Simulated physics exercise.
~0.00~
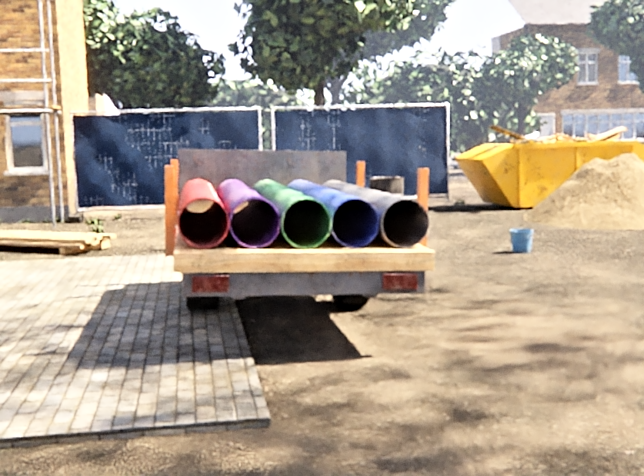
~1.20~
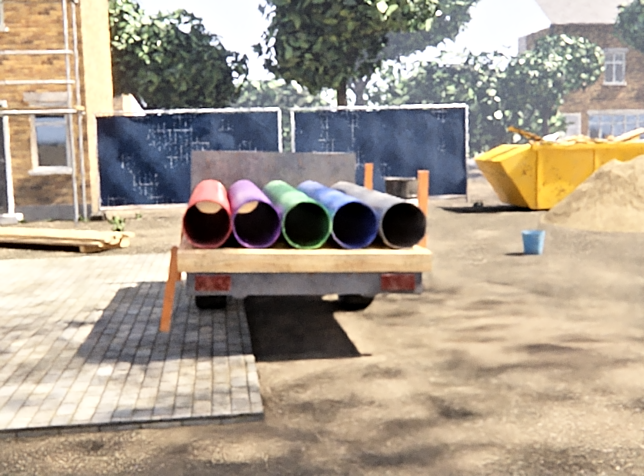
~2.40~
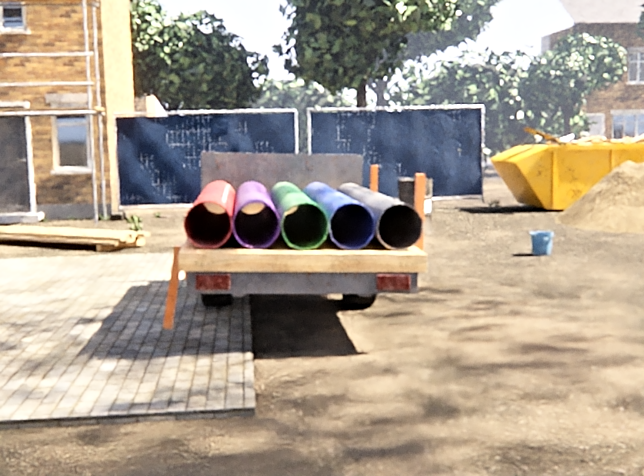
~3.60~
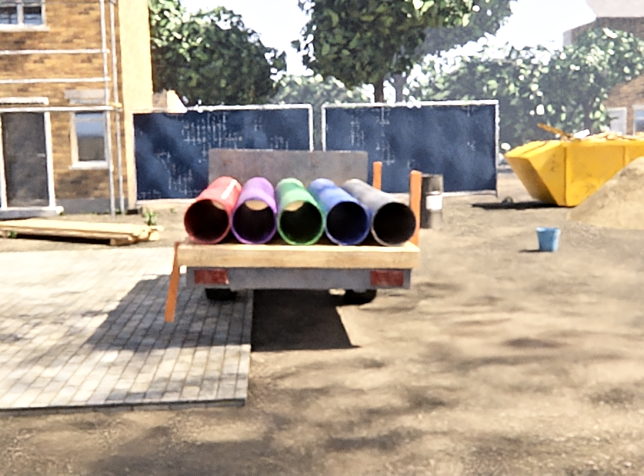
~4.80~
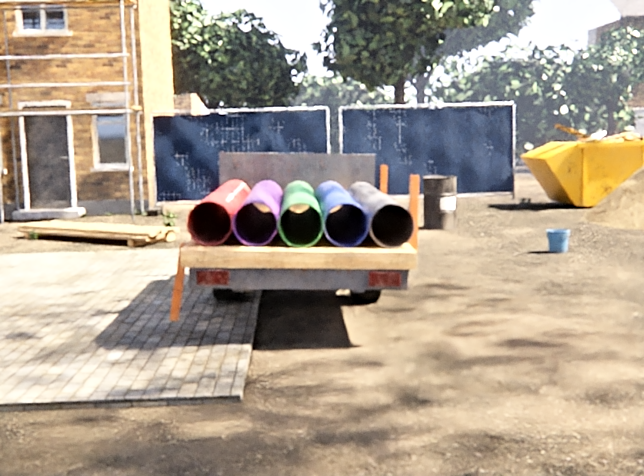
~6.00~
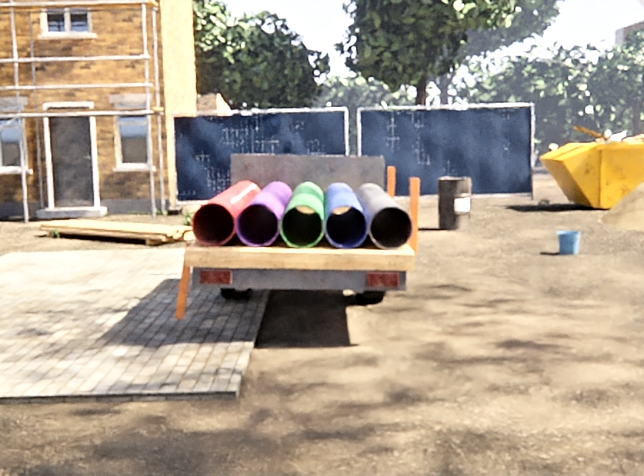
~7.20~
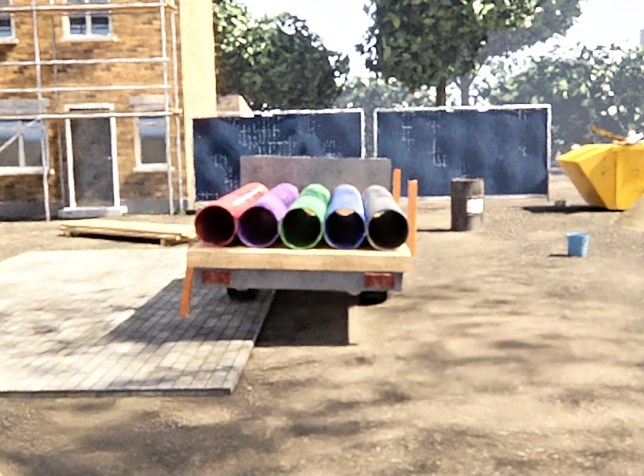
On a building site, left posts of a trailer swing down while five coloured pipes stay resting in a row on the deck.
